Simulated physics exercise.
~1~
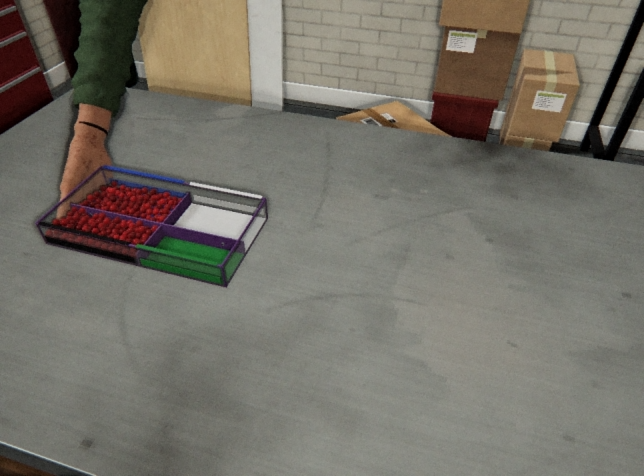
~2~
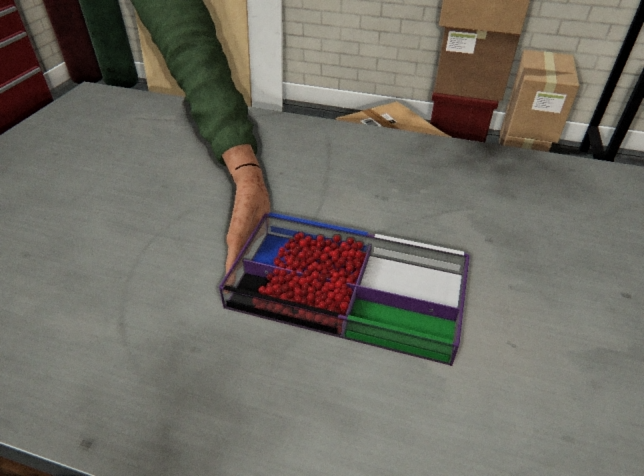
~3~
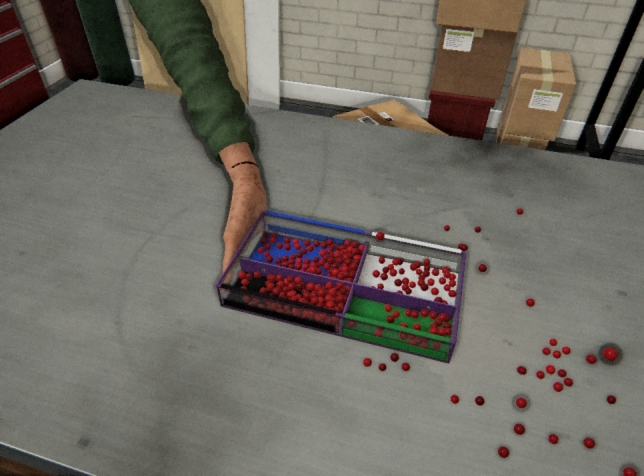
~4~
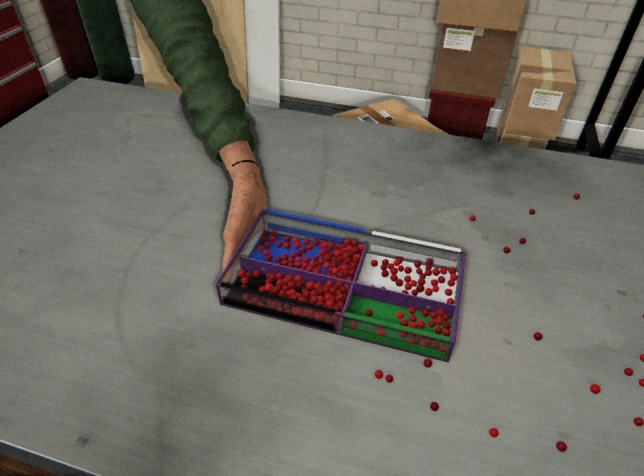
The footage shows a hand sliding a clear, divided tray of red cranberries rightward across a gray table and stopping, whereupon berries surge from the blue and black compartments into the white and green ones, while others spill and scatter over the tabletop to the right.
